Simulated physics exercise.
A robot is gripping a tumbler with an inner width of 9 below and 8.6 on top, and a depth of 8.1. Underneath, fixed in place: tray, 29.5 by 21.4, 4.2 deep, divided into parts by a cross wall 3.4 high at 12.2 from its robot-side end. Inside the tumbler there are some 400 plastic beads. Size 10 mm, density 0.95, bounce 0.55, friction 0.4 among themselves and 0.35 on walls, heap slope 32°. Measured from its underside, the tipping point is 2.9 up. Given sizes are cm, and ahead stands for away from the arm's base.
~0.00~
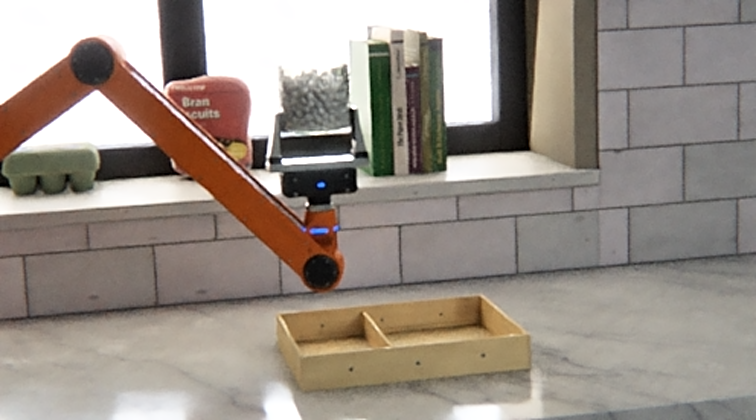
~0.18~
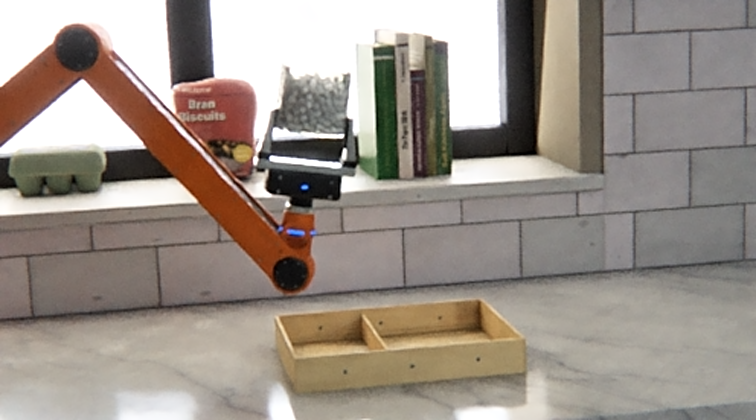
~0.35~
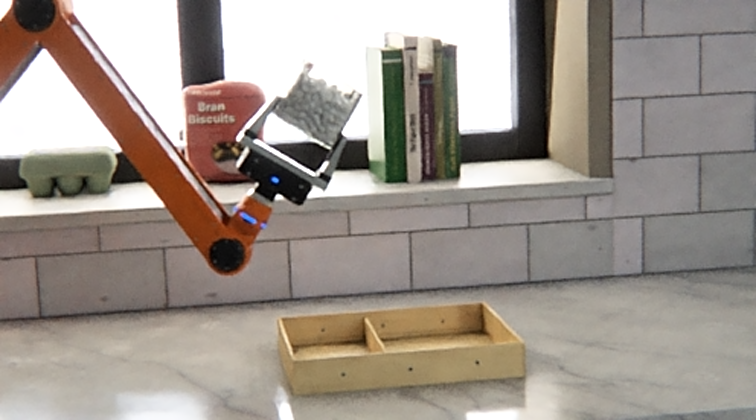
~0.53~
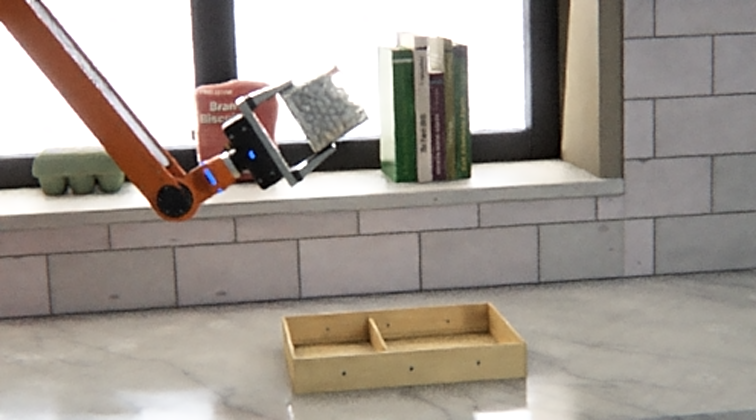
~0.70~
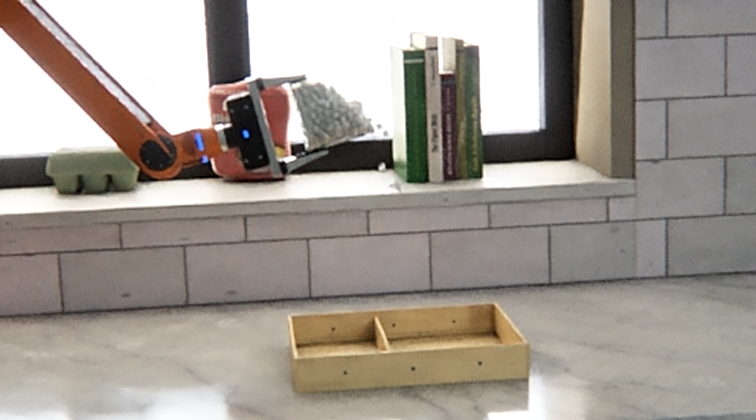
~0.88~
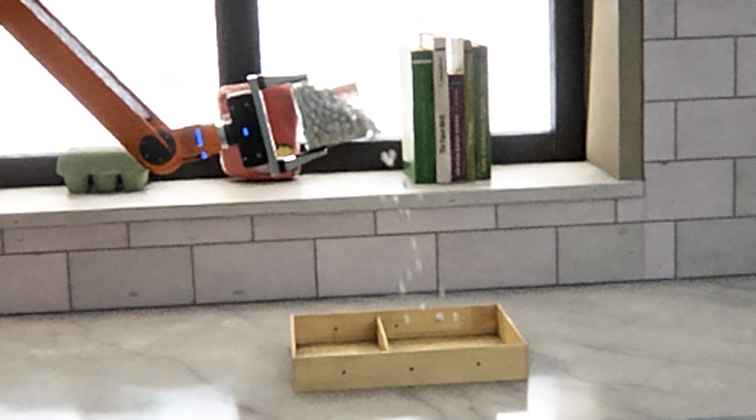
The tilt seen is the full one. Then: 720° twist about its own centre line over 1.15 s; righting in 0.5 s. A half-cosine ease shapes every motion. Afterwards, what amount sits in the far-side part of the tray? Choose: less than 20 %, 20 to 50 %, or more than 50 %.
20 to 50 %.
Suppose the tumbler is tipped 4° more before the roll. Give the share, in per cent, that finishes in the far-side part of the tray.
50 %.
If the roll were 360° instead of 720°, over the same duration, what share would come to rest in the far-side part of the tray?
Then about 40 percent.
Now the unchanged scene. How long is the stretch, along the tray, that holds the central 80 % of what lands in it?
That stretch is roughly 16 cm long.
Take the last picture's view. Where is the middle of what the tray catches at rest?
In the last view, around (458, 349).
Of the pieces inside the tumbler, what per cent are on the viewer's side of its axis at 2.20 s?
Roughly 40 per cent.
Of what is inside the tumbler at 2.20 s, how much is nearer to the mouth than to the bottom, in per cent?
Around 35 per cent.
After 1.54 s, tipped 79°, highest piece 39 above the table; 304 in the tumbler, 62 in the far-side part, 2 in the robot-side part, 1 on the table or floor, 33 in flight or on a rim.
After 2.20 s, tipped 59°, highest piece 37 above the table; 238 in the tumbler, 138 in the far-side part, 8 on the table or floor, 3 in the robot-side part, 15 in flight or on a rim.
After 2.73 s, upright, highest piece 38 above the table; 236 in the tumbler, 151 in the far-side part, 9 on the table or floor, 5 in the robot-side part, 1 in flight or on a rim.
After 3.43 s, upright, highest piece 38 above the table; 236 in the tumbler, 152 in the far-side part, 9 on the table or floor, 5 in the robot-side part.
At rest, 236 in the tumbler, 152 in the far-side part, 9 on the table or floor, 5 in the robot-side part. That is 38 % in the far-side part of the tray.
